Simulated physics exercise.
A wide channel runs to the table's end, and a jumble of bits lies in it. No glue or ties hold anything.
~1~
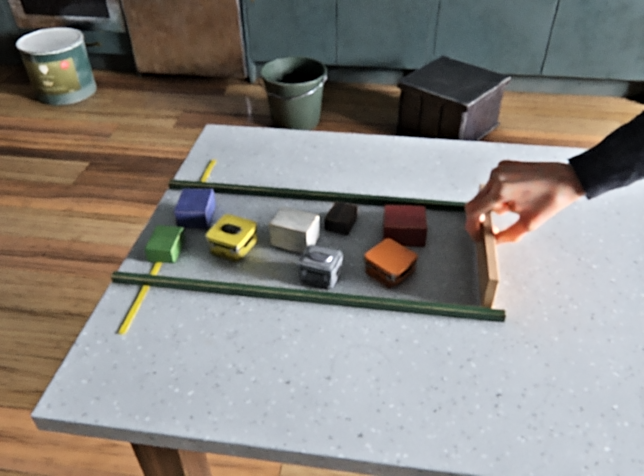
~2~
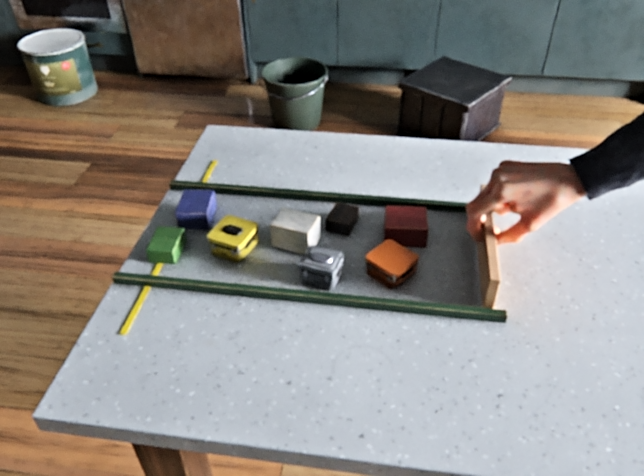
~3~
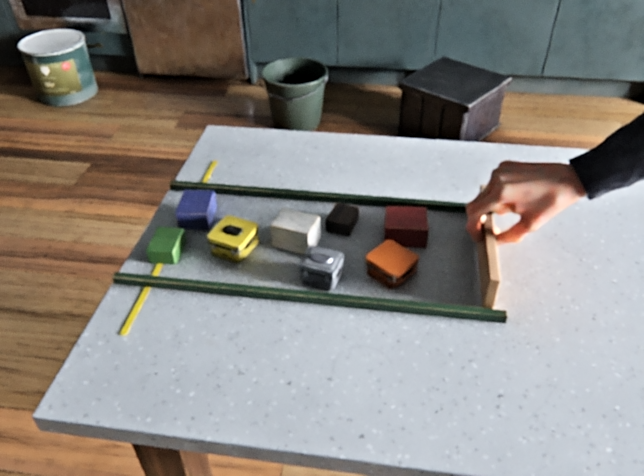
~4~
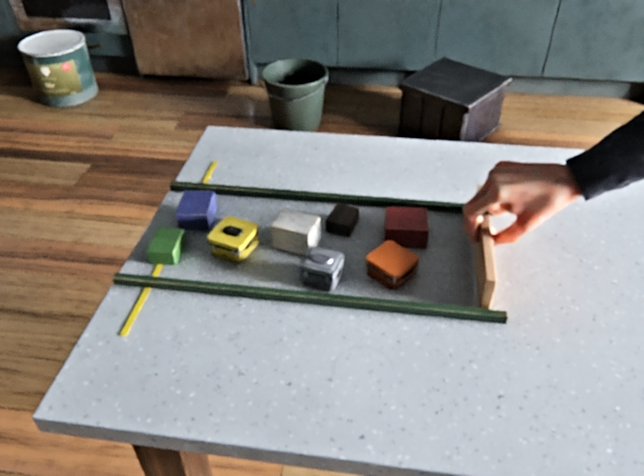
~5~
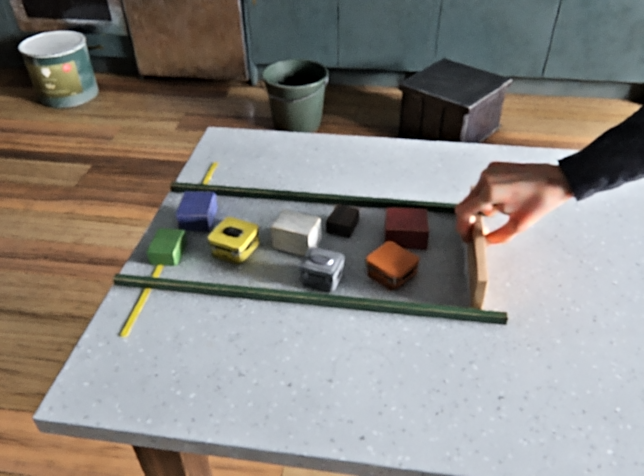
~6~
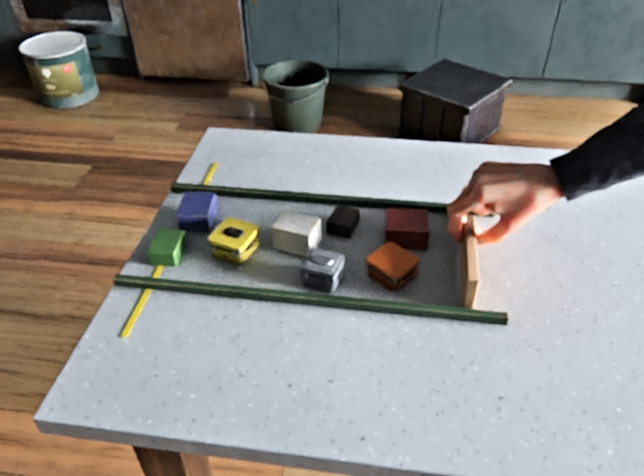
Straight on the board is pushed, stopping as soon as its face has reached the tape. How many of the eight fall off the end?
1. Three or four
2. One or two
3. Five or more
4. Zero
Five or more.
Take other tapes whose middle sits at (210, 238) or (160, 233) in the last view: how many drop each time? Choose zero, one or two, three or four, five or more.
Count at position one: Either three or four; at position two: More than four.
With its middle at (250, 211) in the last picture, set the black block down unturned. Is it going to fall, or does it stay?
Result: It does not stay.
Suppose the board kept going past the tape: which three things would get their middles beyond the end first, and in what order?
Order noted: Green block, then yellow case, then blue block.
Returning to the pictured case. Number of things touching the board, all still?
I count 3 of them.
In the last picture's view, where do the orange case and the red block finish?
In the last picture they sit at about (150, 243) and about (167, 208).
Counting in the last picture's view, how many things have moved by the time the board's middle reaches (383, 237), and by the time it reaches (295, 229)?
At that stage 4; at the next, 7.
Early on, none off yet; green block at rest near (168, 248); blue block at rest near (198, 212); yellow case at rest near (235, 241).
A while later, none off yet; green block at rest near (166, 247); blue block at rest near (198, 212); yellow case travelled about its own width near (198, 246).
Further along, one off so far; green block in the air near (115, 343); blue block travelled about its own width near (159, 207); yellow case travelled well along near (127, 244).
Finally, the number that fall off is five or more; lost, black block, white block, yellow case, blue block and green block.
